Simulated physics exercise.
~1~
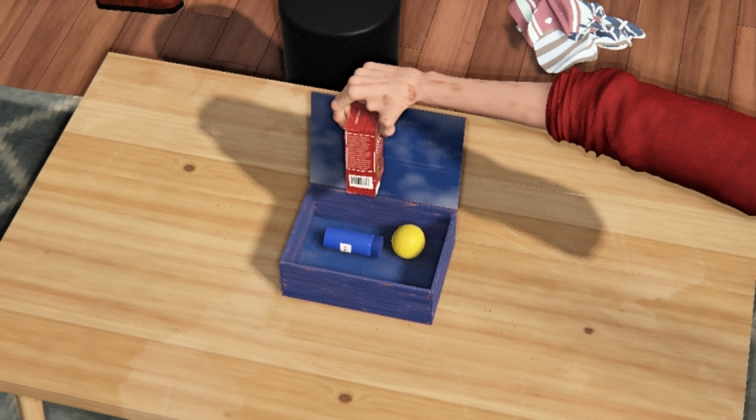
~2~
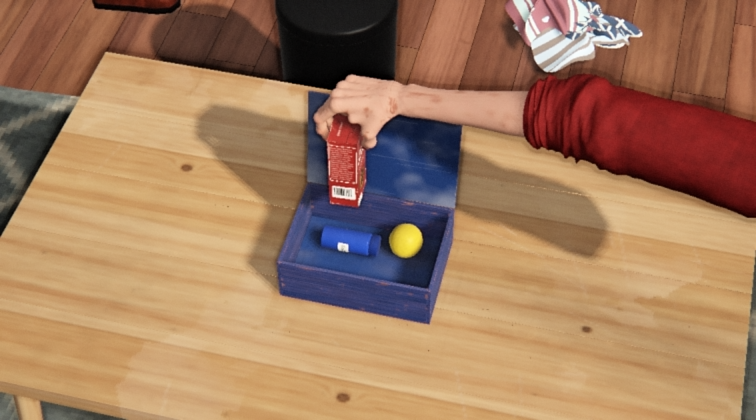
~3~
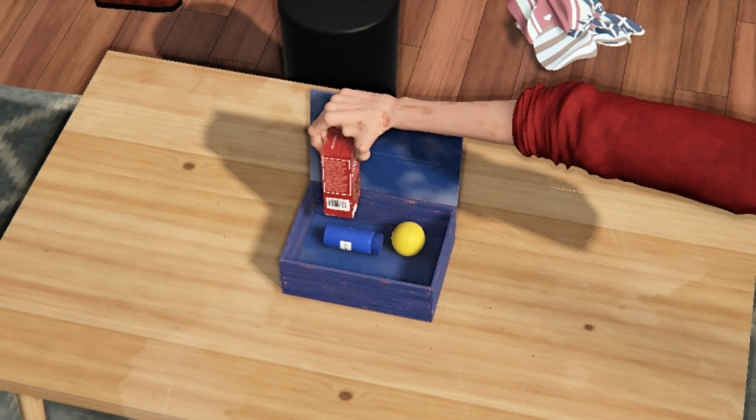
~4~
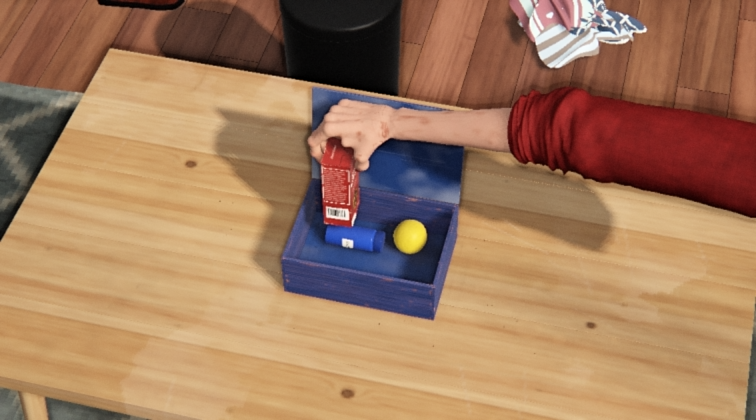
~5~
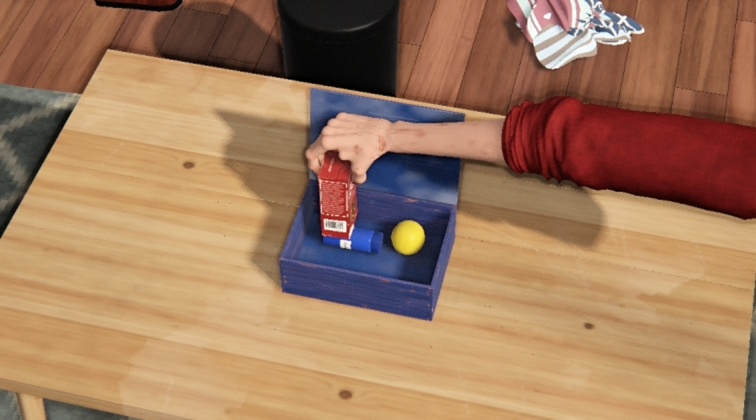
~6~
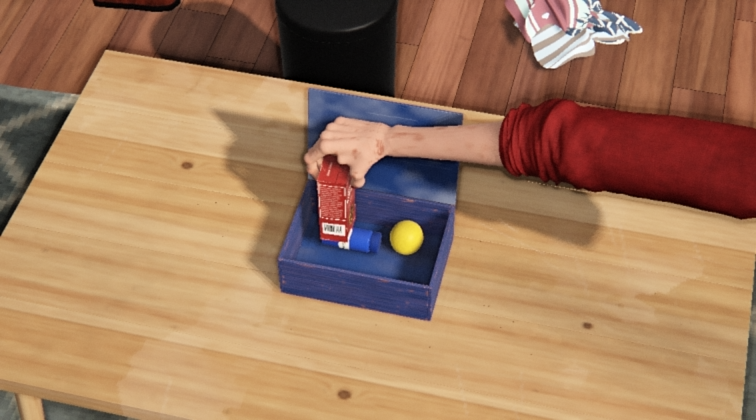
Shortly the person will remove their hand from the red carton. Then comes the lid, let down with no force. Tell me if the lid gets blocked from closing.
Most likely the lid stays clear of the rim.
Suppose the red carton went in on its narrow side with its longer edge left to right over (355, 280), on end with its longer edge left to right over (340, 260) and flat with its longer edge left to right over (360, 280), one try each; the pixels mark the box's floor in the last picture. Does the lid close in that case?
The lid goes all the way down the first time, stays partly open the second time and goes all the way down the third time.
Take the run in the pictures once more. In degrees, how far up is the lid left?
About 25° above the rim.
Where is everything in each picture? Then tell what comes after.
In the first frame, on its way; red carton (364, 150); blue shaker (354, 242).
In the second frame, on its way; red carton (347, 161); blue shaker (351, 241).
In the third frame, on its way; red carton (341, 173); blue shaker (354, 240).
In the fourth frame, on its way; red carton (340, 183); blue shaker (355, 237).
In the fifth frame, on its way; red carton (338, 195); blue shaker (353, 238).
In the sixth frame, put in, still held; red carton (337, 199); blue shaker (352, 238).
Then, 1.10 s on from there, lid starting down; red carton turned 54° from how it was put near (332, 239).
Then, 1.80 s on from there, lid 39° above the rim; red carton turned 54° from how it was put near (331, 239).
In the end, lid 23° above the rim; toppled in the box, red carton; the other 2 unmoved. At the end, from the last picture's camera, red carton near (329, 240).
